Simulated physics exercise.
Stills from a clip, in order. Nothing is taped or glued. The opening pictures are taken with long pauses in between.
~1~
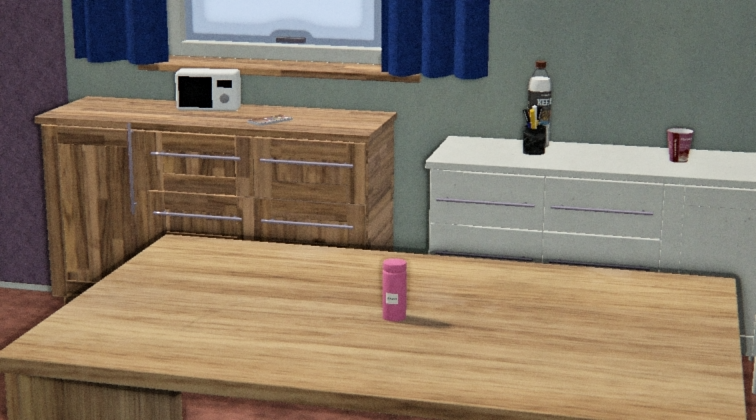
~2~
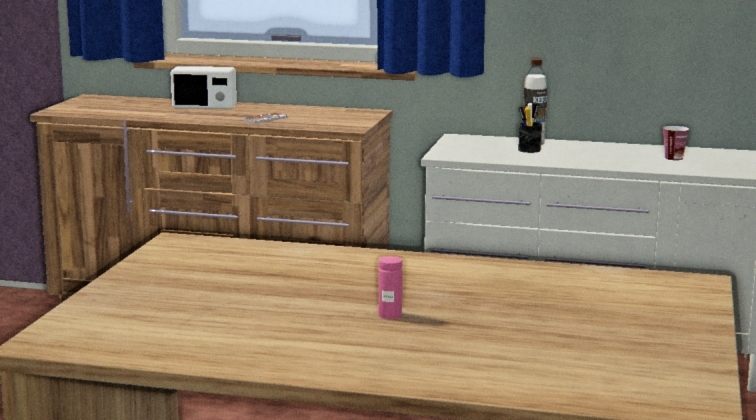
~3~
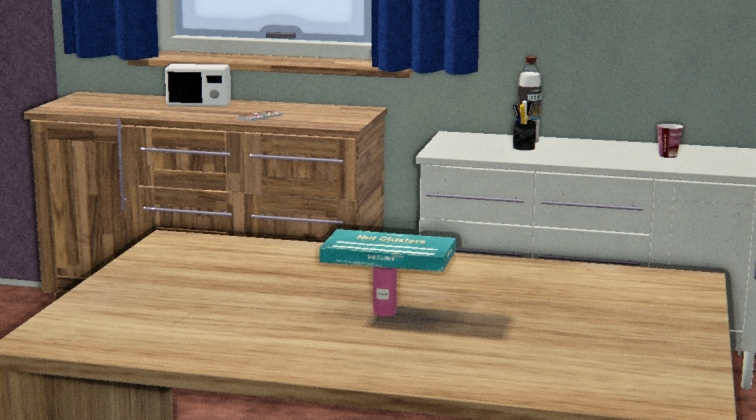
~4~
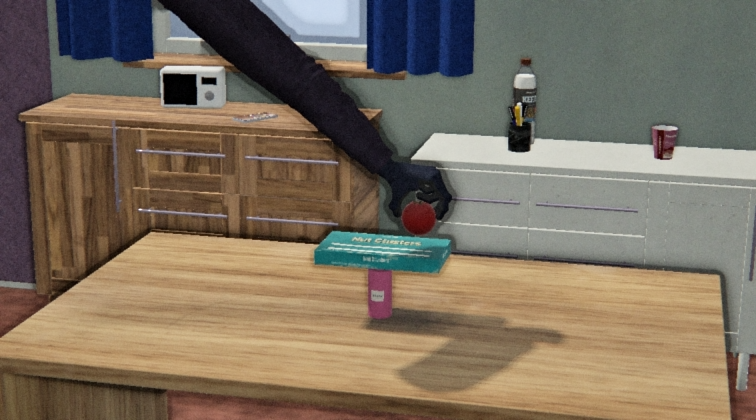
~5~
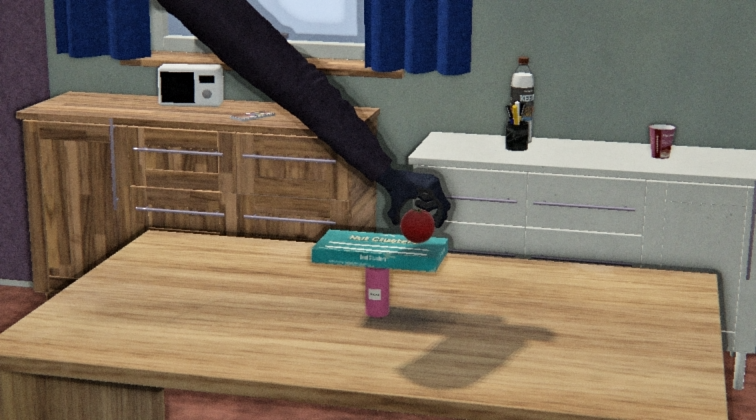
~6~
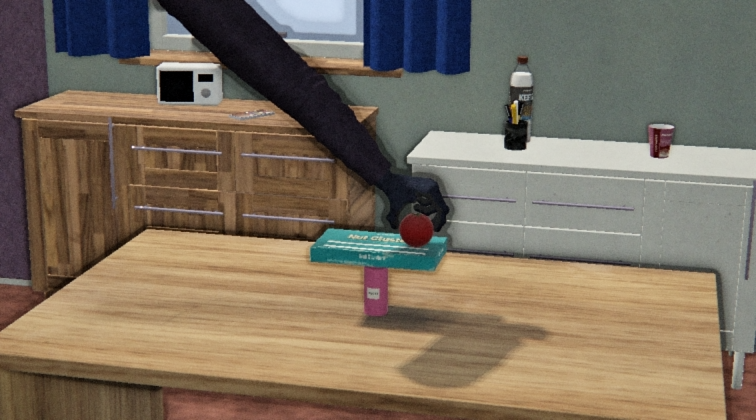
In this clip, a pink container stands on a wooden table, then a turquoise packet appears on top of it. A dark-sleeved arm then appears, holding a red tomato above the packet's right side and lowering it slightly.
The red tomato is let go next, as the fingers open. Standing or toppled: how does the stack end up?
The stack ends up toppled.
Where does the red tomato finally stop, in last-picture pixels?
Roughly pixel (438, 306) in the last picture.
Then, 0.30 s past the last view, red tomato now fallen; turquoise packet rocked 66° from its first pose.
Then, 0.50 s past the last view, turquoise packet on its side.
Then, 0.80 s past the last view, turquoise packet now fallen.
Finally, fallen, turquoise packet and red tomato; pink shaker still in place. Final places as the last picture's camera would see them, red tomato near (438, 306). The stack comes apart.
